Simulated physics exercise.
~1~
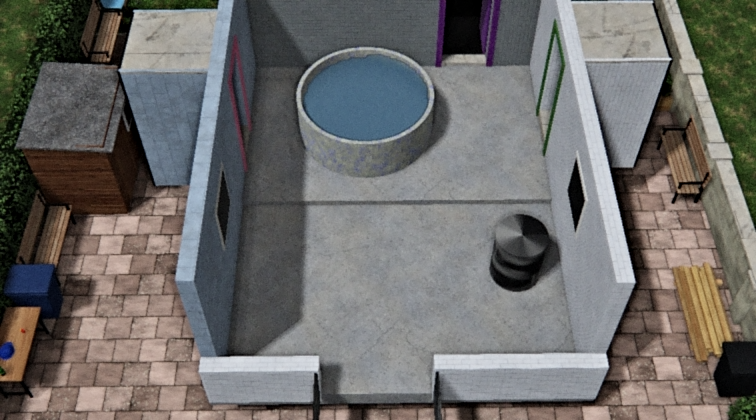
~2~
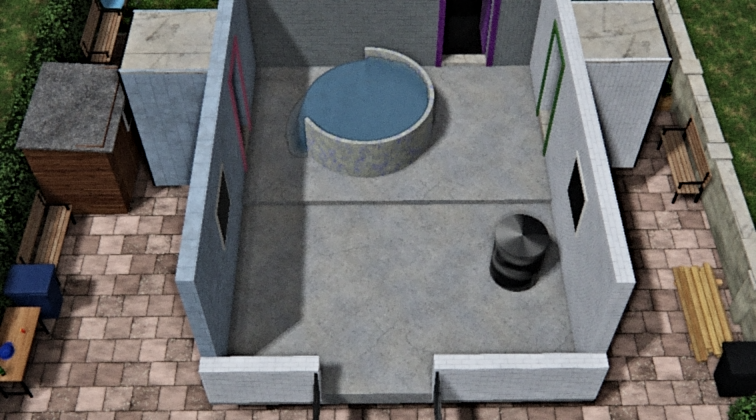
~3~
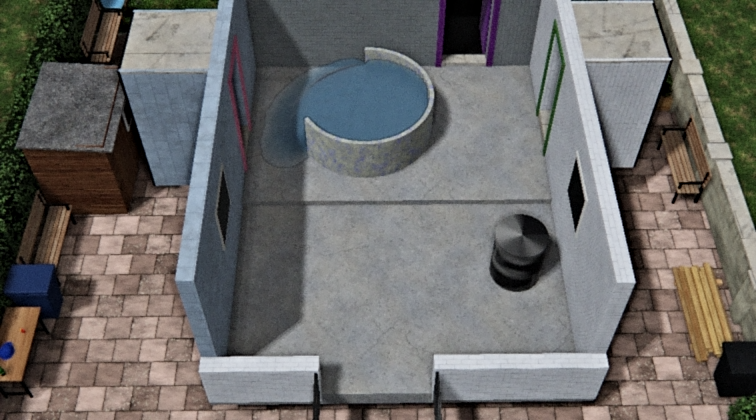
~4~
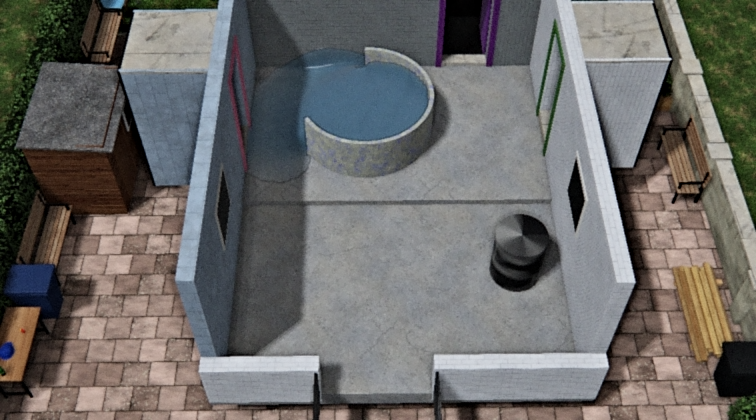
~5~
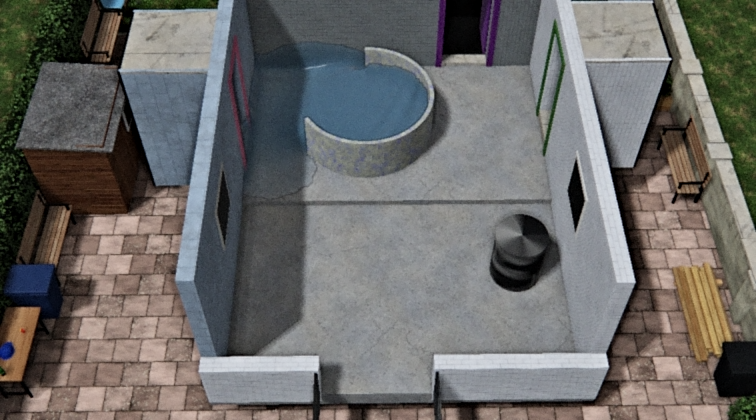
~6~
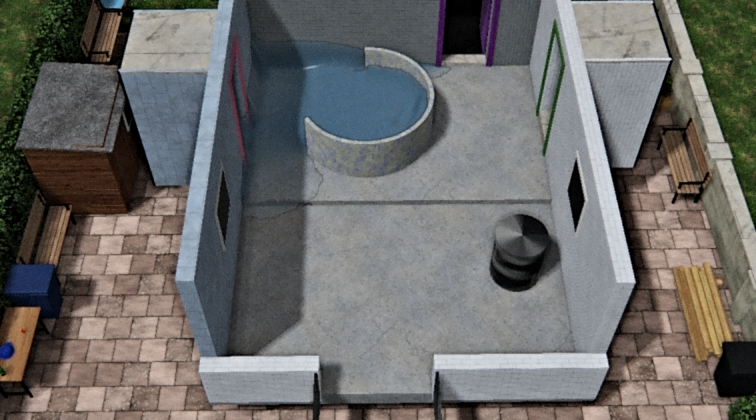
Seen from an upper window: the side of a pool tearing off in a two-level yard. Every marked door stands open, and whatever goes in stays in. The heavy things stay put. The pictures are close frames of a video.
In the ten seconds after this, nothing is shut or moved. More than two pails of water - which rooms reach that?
The purple door falls short; the green door falls short; the pink door reaches it.
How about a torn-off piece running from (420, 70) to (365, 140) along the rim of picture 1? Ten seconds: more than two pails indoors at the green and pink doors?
One by one: Green ends up above, pink ends up below.
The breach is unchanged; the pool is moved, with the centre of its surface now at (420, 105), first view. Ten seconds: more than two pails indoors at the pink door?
Pink: Overshoots.
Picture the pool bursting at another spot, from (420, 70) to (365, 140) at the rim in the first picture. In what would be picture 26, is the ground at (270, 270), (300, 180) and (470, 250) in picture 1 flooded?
Respectively: Parched, parched and drenched.
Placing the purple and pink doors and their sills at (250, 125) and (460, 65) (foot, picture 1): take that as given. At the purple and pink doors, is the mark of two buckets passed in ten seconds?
The purple door overflows, and the pink door falls short.
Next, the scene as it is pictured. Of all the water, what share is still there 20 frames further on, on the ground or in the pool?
Estimate: Close to 92 %.
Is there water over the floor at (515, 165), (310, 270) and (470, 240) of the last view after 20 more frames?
Point 1: Drenched; point 2: Drenched; point 3: Not wet.
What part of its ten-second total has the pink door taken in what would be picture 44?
Approximately 100 in a hundred, I reckon.
A moment on, water covers 25 % of the floor; the purple door wet at the sill, nothing in, the green door not reached, the pink door far over two buckets in.
Next, water covers 40 % of the floor; the purple door wet at the sill, nothing in, the green door wet at the sill, nothing in, the pink door far over two buckets in.
Then, water covers 60 % of the floor; the purple door wet at the sill, nothing in, the green door wet at the sill, nothing in, the pink door far over two buckets in.
Later, water covers 85 % of the floor; the purple door wet at the sill, nothing in, the green door wet at the sill, nothing in, the pink door far over two buckets in.
In the end, water covers 90 % of the floor; the purple door wet at the sill, nothing in, the green door wet at the sill, nothing in, the pink door far over two buckets in.
